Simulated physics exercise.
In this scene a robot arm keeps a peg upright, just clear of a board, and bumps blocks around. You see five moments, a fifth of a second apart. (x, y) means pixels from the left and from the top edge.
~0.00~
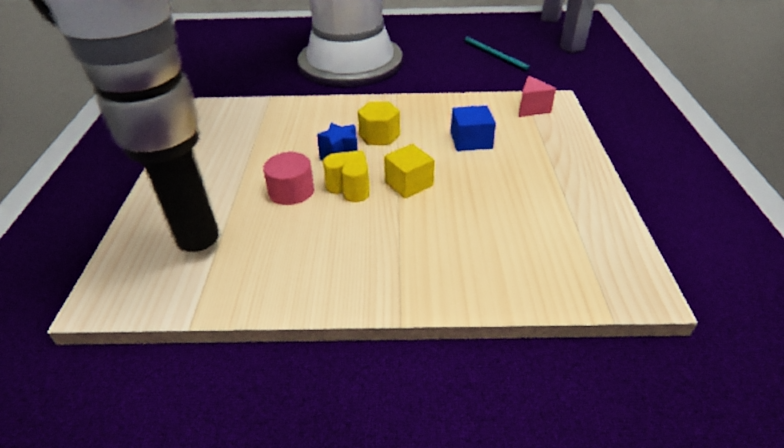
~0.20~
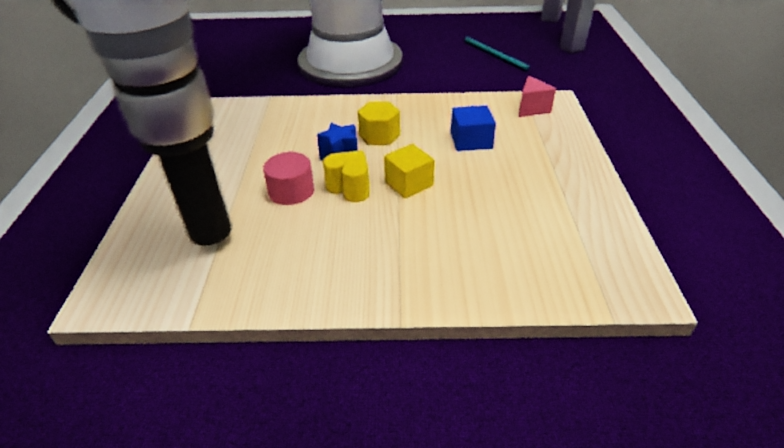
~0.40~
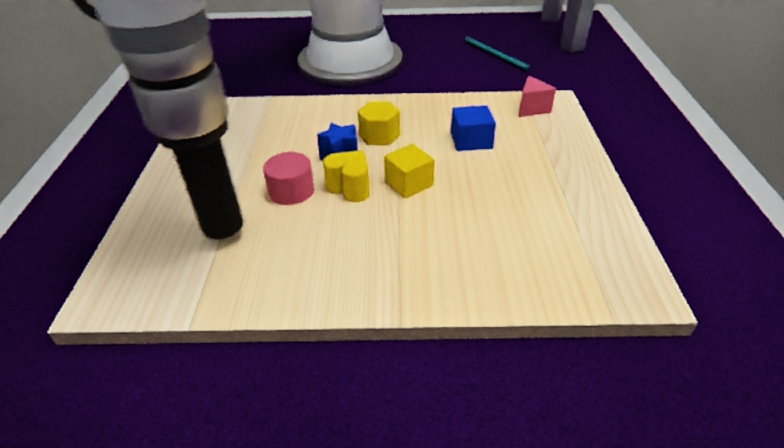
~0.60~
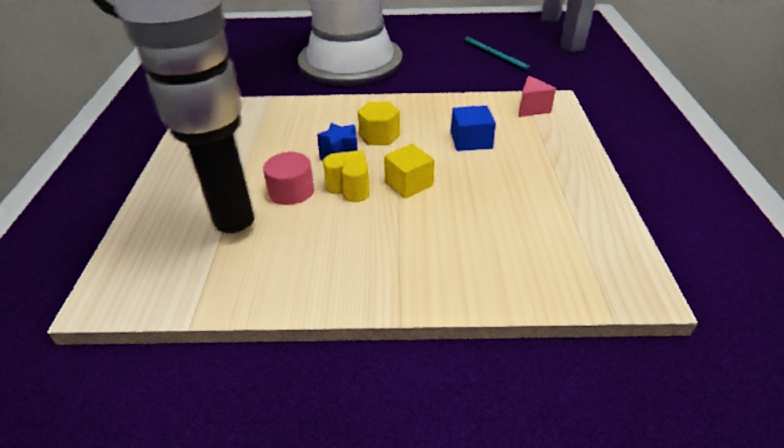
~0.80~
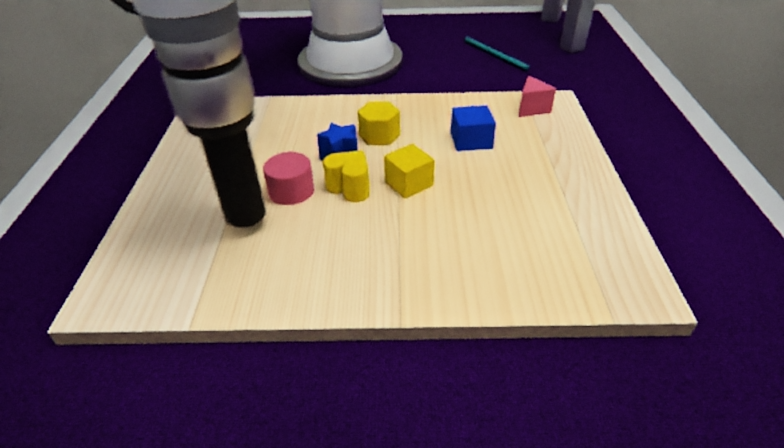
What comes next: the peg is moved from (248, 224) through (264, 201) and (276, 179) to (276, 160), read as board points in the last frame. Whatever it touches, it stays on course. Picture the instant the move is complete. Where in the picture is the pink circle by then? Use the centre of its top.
Expect it around (313, 145).
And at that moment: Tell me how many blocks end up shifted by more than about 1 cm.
The answer is one block, counting only moves over 1 cm.
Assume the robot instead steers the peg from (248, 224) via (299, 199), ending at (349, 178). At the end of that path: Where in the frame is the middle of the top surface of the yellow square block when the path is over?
My best guess is (430, 158).
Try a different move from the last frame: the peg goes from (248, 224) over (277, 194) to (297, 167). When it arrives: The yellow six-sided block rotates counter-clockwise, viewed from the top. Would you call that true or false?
The statement is correct.
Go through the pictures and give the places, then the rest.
The first frame shows lower end of the peg at (198, 238), tops of blocks, pink circle at (287, 164), blue star-shaped block at (338, 132), yellow heart block at (348, 161).
The second frame shows peg at (211, 231), blocks as before.
The third frame shows peg at (223, 225), blocks as before.
The fourth frame shows peg at (234, 220), blocks as before.
The fifth frame shows peg at (246, 214), pink circle at (287, 164), blue star-shaped block at (338, 132), yellow heart block at (348, 161).
The first path, step by step. One third of the way, peg at (261, 190); pink circle at (296, 157).
Two thirds of the way, peg at (274, 168); pink circle at (312, 146); blue star-shaped block at (342, 131).
At the end, peg at (274, 150); pink circle at (313, 145); blue star-shaped block at (343, 130); yellow heart block not moved.
